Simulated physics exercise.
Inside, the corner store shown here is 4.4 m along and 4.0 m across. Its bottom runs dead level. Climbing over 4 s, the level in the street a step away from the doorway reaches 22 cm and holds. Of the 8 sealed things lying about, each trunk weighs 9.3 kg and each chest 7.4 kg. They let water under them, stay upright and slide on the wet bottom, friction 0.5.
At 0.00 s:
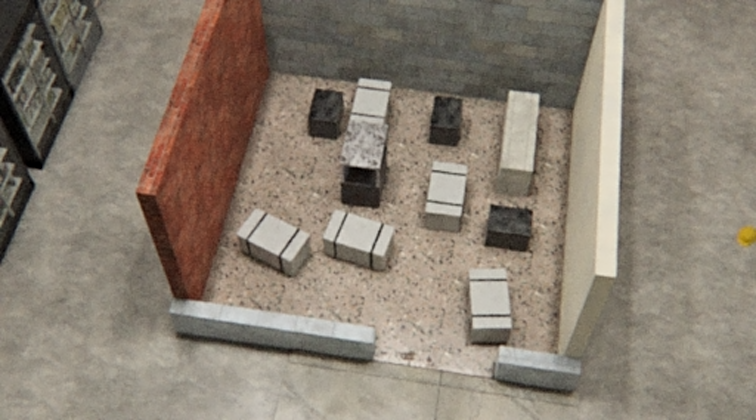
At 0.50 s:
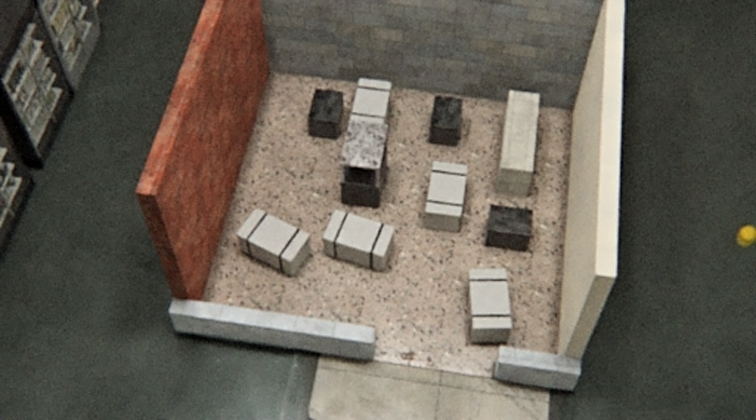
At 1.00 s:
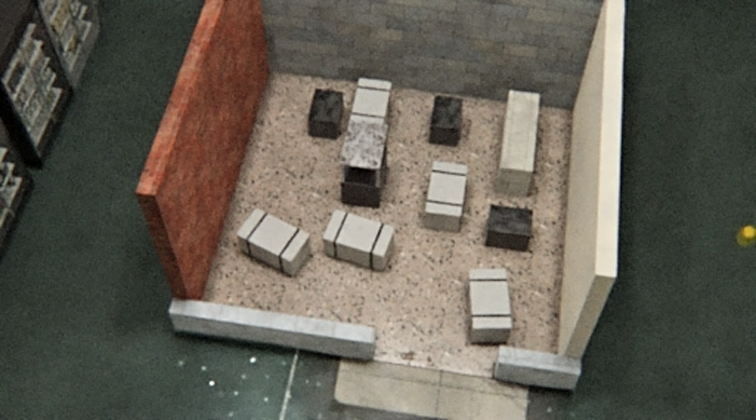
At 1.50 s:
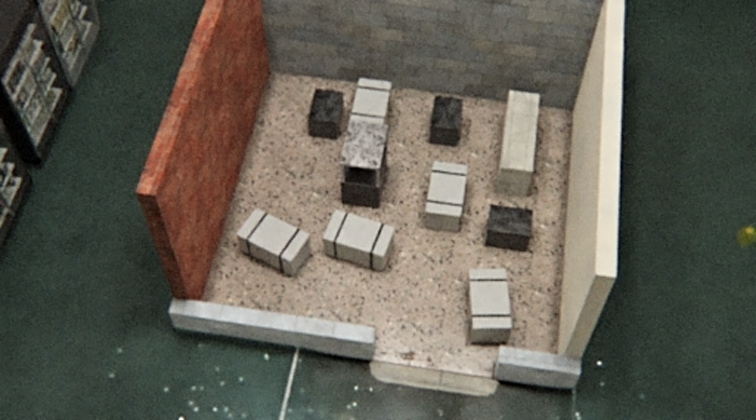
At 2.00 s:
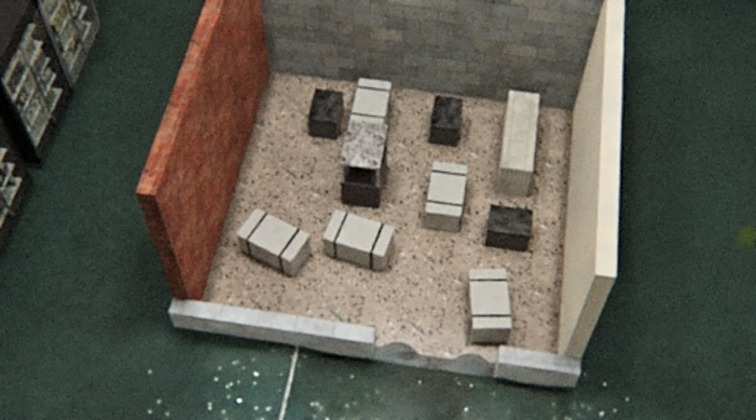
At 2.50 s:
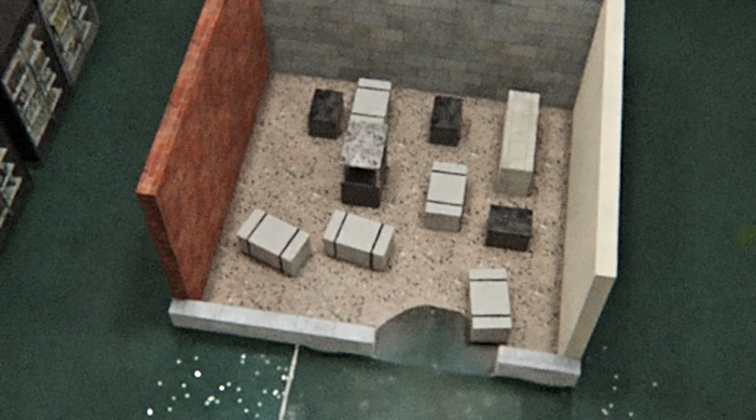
A roofless corner store, seen from high above, has a red brick wall on the left, a grey block wall behind and a cream wall on the right. Pale strapped crates and small black boxes stand still on its speckled floor. Outside, the grey ground turns dark green as water spreads around it, pale specks gather in front, and water edges in through the front gap.
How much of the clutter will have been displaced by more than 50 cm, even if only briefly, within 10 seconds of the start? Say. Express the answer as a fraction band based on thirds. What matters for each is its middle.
The band is at least two thirds.
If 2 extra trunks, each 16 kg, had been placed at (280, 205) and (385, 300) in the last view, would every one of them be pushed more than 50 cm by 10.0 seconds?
First one stays within it, second one goes beyond it.
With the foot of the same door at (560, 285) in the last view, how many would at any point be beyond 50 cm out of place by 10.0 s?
You'd get 7 in that case.
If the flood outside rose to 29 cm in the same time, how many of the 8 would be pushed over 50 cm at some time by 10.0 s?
7.
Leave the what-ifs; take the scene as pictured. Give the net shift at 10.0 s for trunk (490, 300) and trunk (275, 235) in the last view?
60 cm and 5 cm respectively.
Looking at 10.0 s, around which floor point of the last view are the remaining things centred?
(383, 173).
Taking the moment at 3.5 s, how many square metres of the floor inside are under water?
Some 2.5 m2.
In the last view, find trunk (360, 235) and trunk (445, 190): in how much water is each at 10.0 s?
I'd put it at 11 cm and 13 cm respectively.
After 3.5 s 0 of 8 are over 50 cm from their spots; 0 afloat.
After 4.5 s 1 of 8 are over 50 cm from their spots; 0 afloat.
After 7.0 s 4 of 8 are over 50 cm from their spots; 4 afloat.
After 10.0 s 6 of 8 are over 50 cm from their spots, and 6 have been at some point; 7 afloat.
